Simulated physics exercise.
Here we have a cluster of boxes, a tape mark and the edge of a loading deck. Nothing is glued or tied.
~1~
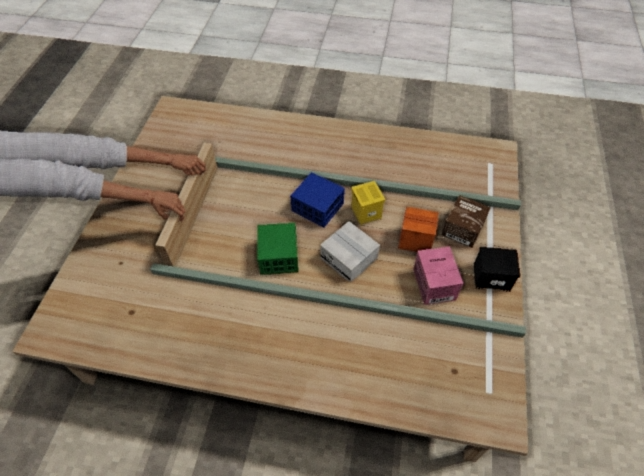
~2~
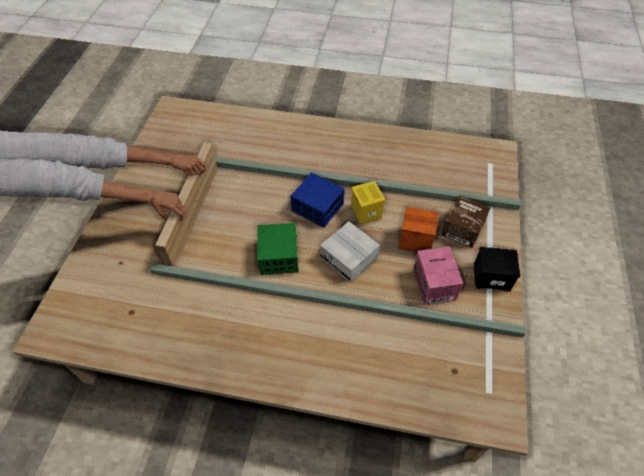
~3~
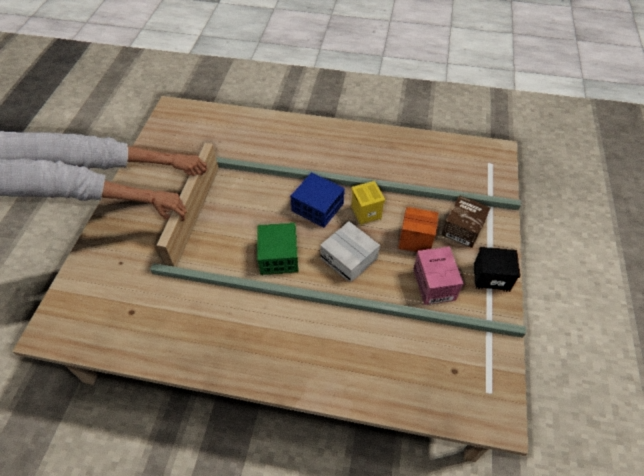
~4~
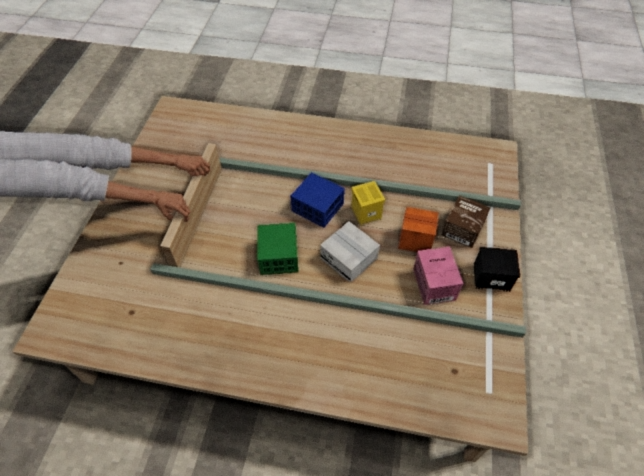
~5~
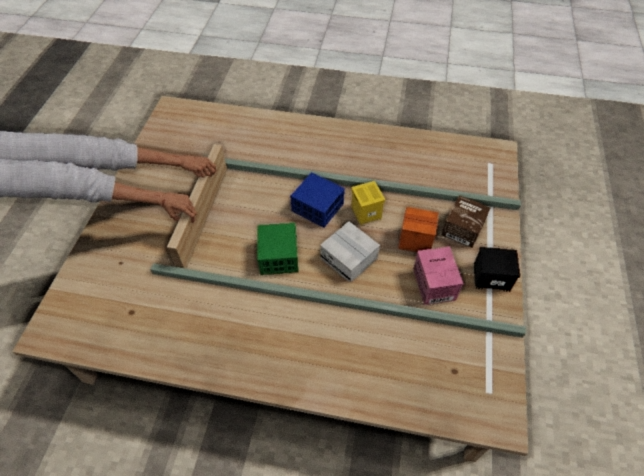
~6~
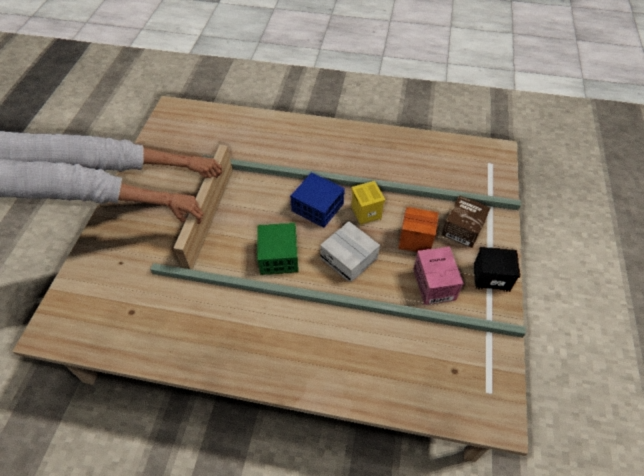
Two hands slide a wooden plank slightly right toward colored boxes that stay still.
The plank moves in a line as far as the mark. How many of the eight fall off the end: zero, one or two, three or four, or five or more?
In the end the number that fall off is five or more.
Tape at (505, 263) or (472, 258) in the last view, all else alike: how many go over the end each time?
In that order 8 and 6.
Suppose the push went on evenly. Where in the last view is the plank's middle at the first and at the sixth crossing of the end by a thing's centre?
Its middle is around (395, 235) and later (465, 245).
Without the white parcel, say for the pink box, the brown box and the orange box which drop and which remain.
The pink box tumbles off, the brown box is lost, the orange box does not fall.
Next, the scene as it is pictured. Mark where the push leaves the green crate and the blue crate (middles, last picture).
About (516, 292), and the other about (516, 223).
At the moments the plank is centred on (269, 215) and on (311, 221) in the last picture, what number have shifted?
At the one place 1, at the other 4.
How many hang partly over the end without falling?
2 of them.
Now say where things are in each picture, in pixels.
Black tote (496, 269); brown box (466, 221); pink box (437, 276); plank (190, 203); tape (490, 261), in the first frame.
Brown box (466, 221); green crate (278, 249), in the second frame.
Pink box (437, 276); blue crate (318, 200), in the third frame.
Black tote (496, 269); plank (194, 203), in the fourth frame.
Brown box (466, 221); orange box (418, 231), in the fifth frame.
Black tote (496, 269); brown box (466, 221); pink box (437, 276); plank (206, 205); tape (490, 261), in the sixth frame.
Early on, none off yet; black tote at rest near (496, 269); brown box at rest near (466, 221); pink box at rest near (437, 276).
Finally, the number that fall off is five or more; lost, white parcel, yellow tote, orange box, pink box, brown box and black tote.
